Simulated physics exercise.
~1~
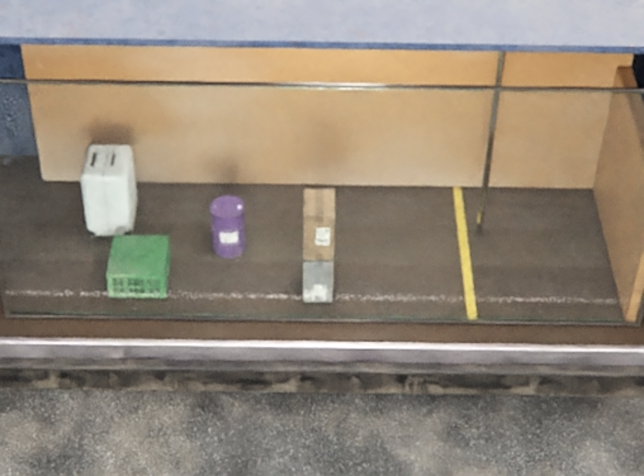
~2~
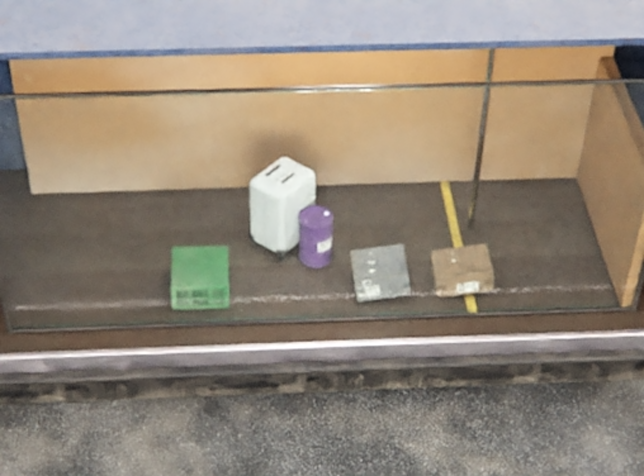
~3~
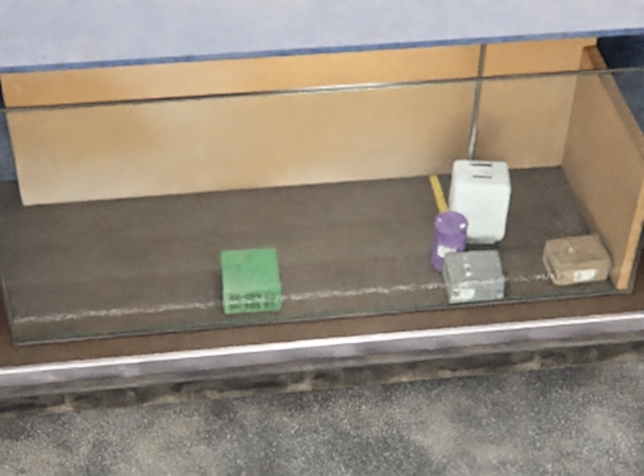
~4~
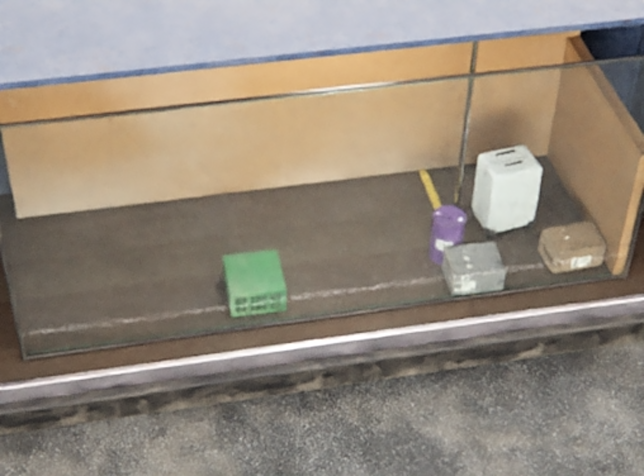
A white wheeled case slid right across a van's bay and ended past the yellow line, while two packs toppled and also slid right, the brown one crossing the line; the purple drum and green crate slid too but stopped short of it.
